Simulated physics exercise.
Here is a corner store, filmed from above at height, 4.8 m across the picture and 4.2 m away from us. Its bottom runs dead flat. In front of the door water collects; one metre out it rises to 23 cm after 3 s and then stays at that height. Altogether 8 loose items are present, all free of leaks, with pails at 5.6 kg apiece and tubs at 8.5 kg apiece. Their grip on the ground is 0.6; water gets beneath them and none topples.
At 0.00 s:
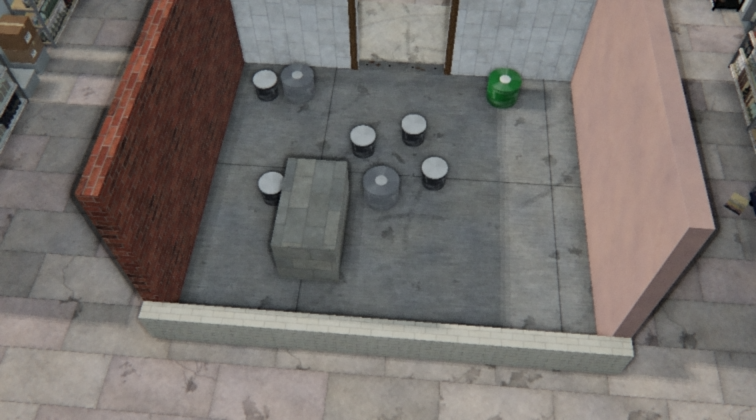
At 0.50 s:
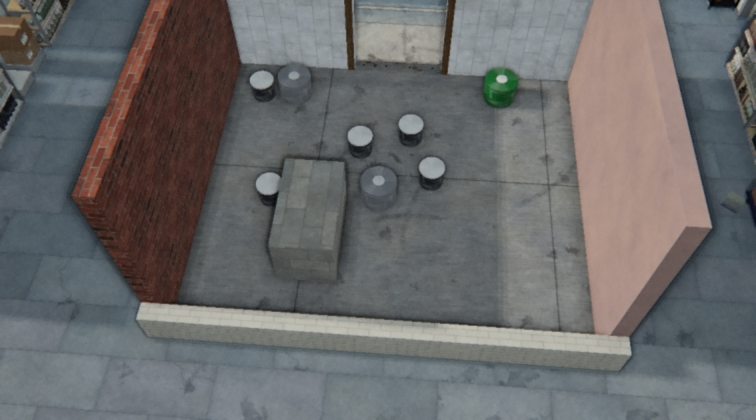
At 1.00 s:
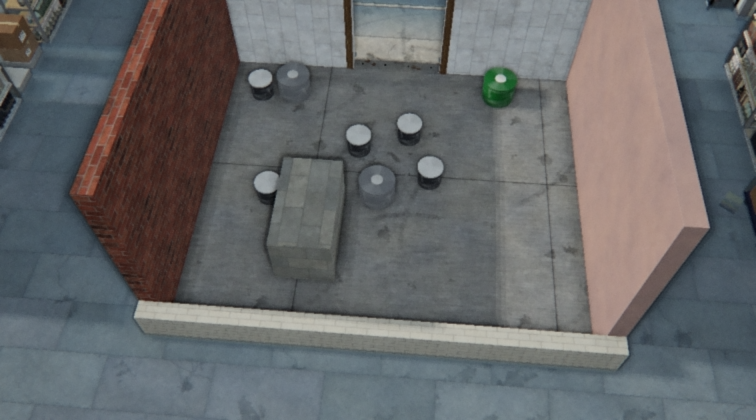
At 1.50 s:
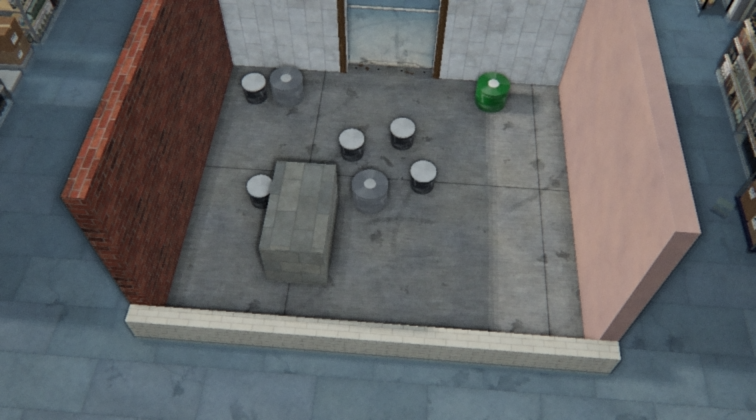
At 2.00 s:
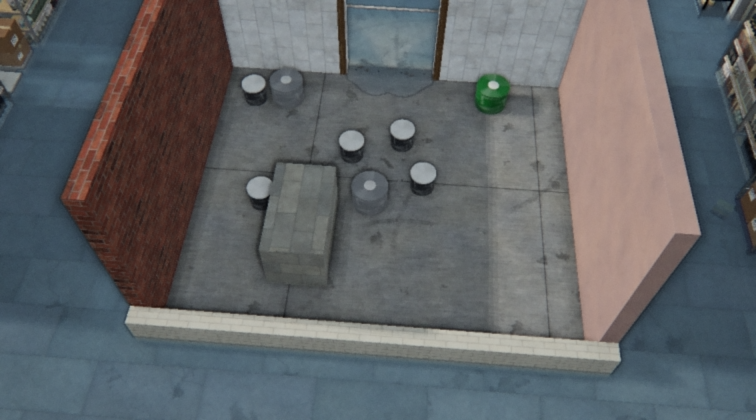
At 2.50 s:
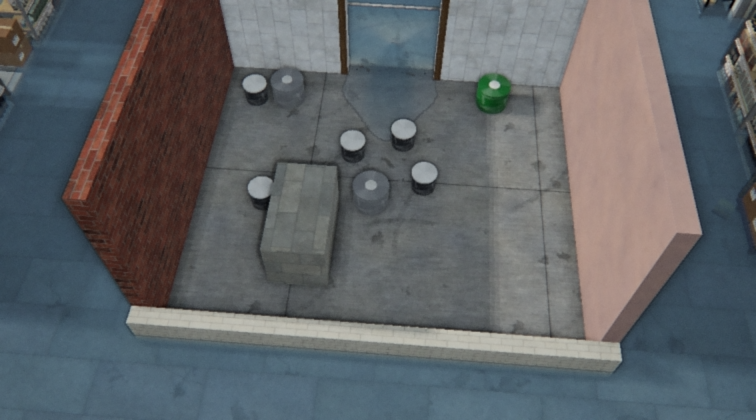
Water spreads in a thin, clear sheet through the back doorway of a corner store, seen from high above, after the paving outside turns from grey to blue. Five white-topped pails, two grey tubs and a green tub at back right stand around a grey block, between red brick at left and a pink wall at right. The camera shifts slightly, while the pails and tubs stay put.
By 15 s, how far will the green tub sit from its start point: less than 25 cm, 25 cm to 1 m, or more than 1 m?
More than 1 m.
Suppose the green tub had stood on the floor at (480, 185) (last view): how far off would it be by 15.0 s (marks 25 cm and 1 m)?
Outcome - it ends up well away.
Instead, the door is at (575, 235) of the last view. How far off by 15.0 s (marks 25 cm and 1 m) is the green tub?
The green tub drifts well away.
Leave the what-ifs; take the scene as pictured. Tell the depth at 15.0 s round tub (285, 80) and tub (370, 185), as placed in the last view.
Roughly 9 and 10 cm.
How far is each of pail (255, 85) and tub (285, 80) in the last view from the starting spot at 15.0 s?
In that order: 140 cm, 200 cm.
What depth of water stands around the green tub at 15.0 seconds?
The depth there is around 11 cm.
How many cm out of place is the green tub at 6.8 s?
About 0 cm out of place.
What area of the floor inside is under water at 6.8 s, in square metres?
About 17 m2 is covered.
After 3.5 s the green tub is near (495, 85), 0.0 m from its start, aground; 0 afloat.
After 6.8 s the green tub is near (495, 85), 0.0 m from its start, aground; 3 afloat.
After 11.0 s the green tub is near (493, 86), 0.0 m from its start, aground; 5 afloat.
After 15.0 s the green tub is near (471, 179), 1.7 m from its start, afloat; 8 afloat.
